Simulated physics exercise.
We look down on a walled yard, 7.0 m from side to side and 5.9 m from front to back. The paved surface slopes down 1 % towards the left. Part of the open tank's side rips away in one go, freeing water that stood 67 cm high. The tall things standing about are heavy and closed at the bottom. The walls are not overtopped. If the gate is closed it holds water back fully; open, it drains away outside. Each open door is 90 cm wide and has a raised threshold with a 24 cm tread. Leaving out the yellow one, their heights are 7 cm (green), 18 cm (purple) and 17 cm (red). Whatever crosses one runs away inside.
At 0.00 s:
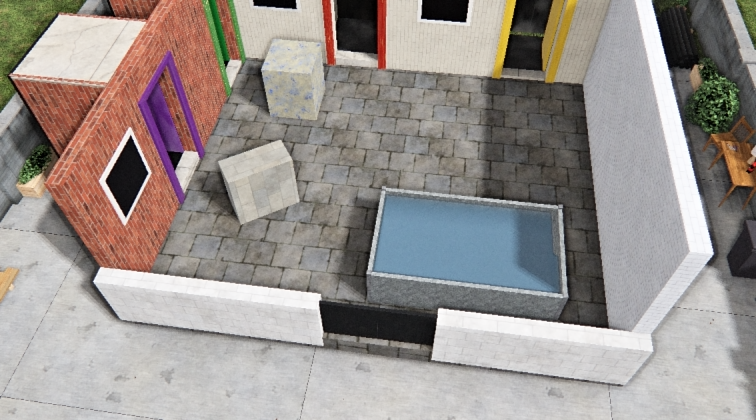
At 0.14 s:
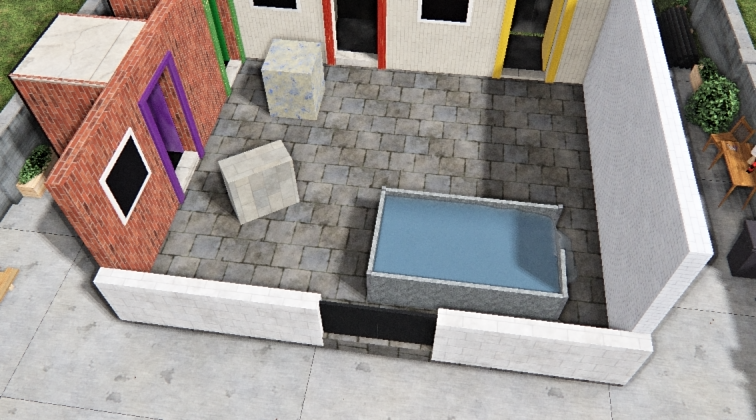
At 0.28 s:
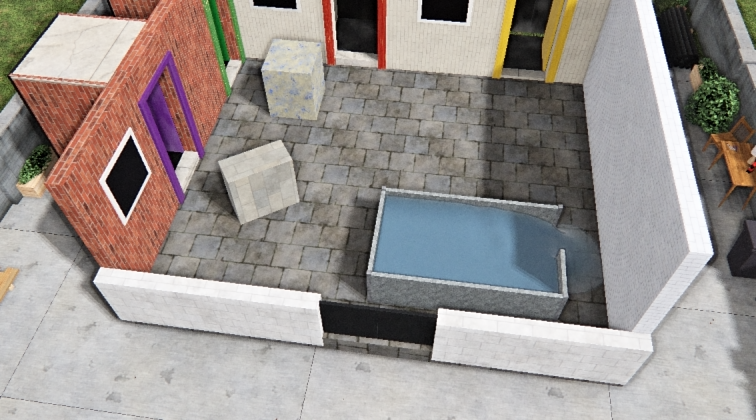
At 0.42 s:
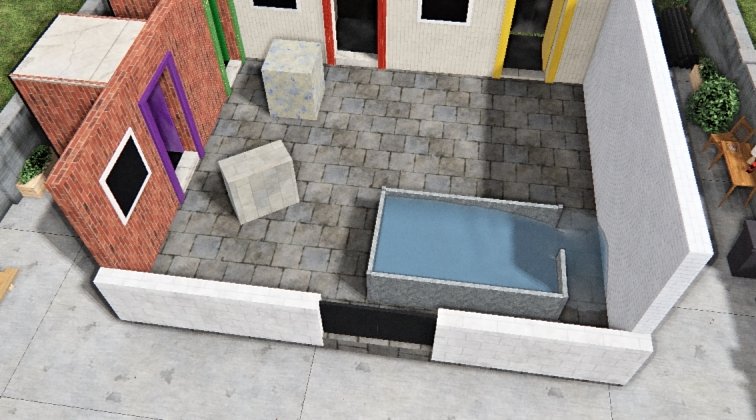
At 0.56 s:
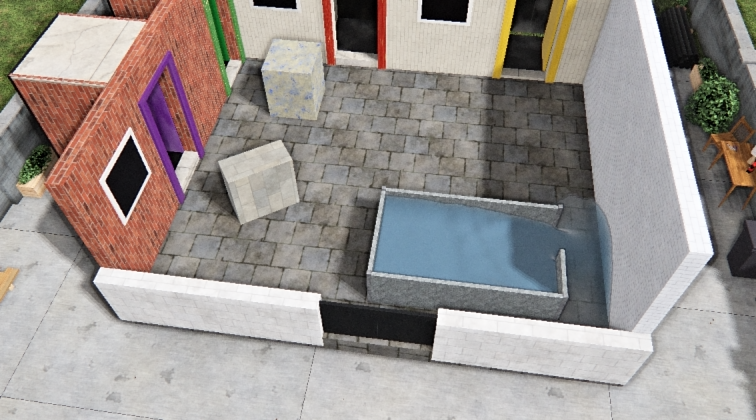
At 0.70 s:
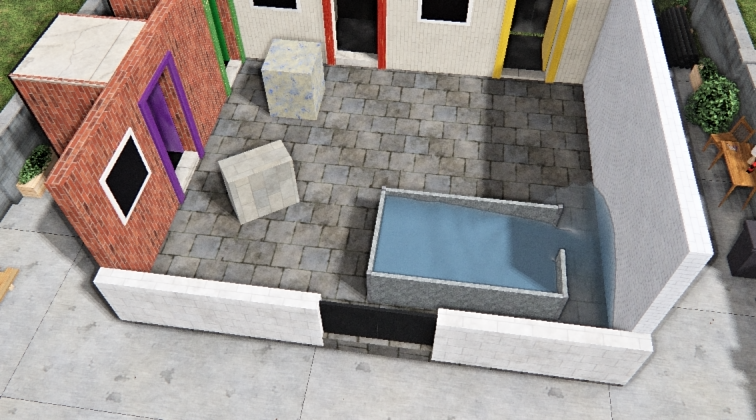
Walled paved yard with coloured doorways, an open tank's right side breaking away and water pouring out, spreading along the white wall.
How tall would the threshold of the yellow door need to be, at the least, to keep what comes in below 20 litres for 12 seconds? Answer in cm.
Close to 15 cm is just enough.
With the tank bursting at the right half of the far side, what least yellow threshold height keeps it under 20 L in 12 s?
Then roughly 26 cm.
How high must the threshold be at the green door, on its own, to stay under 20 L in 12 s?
About 10.5 cm at green.
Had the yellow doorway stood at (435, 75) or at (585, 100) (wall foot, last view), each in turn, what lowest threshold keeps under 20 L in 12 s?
About 5.5 and 11.5 cm.
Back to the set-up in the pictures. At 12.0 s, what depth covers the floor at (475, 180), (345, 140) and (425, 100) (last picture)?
Roughly 0, 7 and 3 cm, in turn.
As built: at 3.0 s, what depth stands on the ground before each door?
Depths in cm: Green 0, yellow 17, purple 0, red 0.
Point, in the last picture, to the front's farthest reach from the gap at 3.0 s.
At about (397, 73).
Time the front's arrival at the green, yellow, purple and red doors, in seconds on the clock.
Green 5.0 s, yellow 1.8 s, purple 4.5 s, red 3.4 s.
After 1.4 s water covers 15 % of the floor, deepest (50 cm) near (592, 260); it has not reached the yellow door.
After 3.0 s water covers 35 % of the floor, deepest (35 cm) near (592, 260); 17 cm at the yellow door, 49 litres in over its 6 cm threshold.
After 12.0 s water covers 90 % of the floor, deepest (12 cm) near (244, 61); 6 cm at the yellow door, 194 litres in over its 6 cm threshold.
At the yellow door as built, the water arrived by 1.9 s and peaked near 17 cm at 3.2 s.
With a threshold of 13.5 cm, 36 litres would have come in within the 12 s; with 18.5 cm, 4 litres. So under 20 litres takes about 15 cm.
